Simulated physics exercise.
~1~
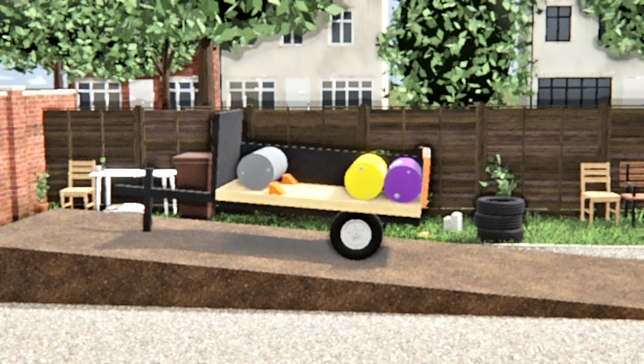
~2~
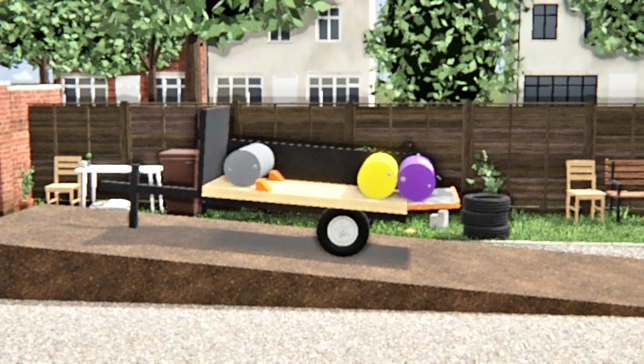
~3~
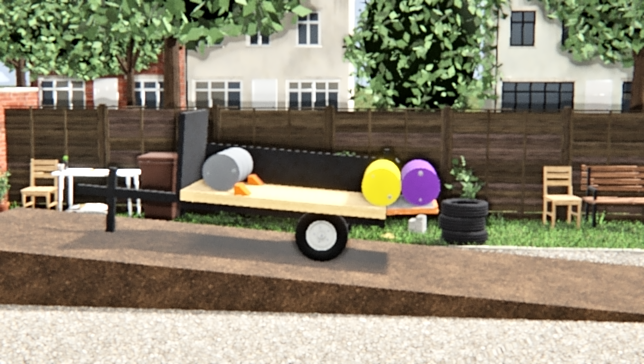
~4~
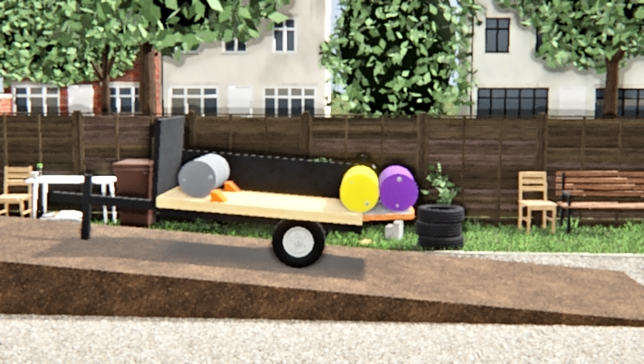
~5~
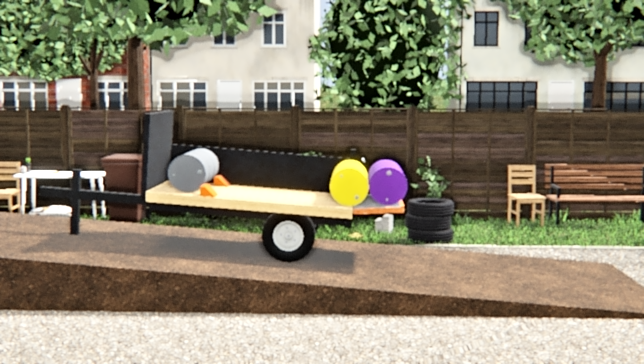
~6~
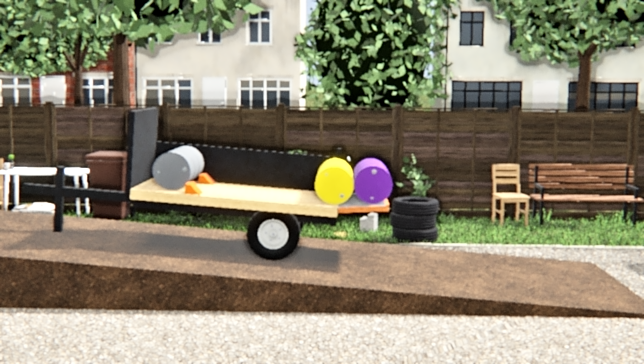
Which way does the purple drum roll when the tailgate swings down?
The purple drum rolls to the right, moving from the trailer bed onto the lowered tailgate.
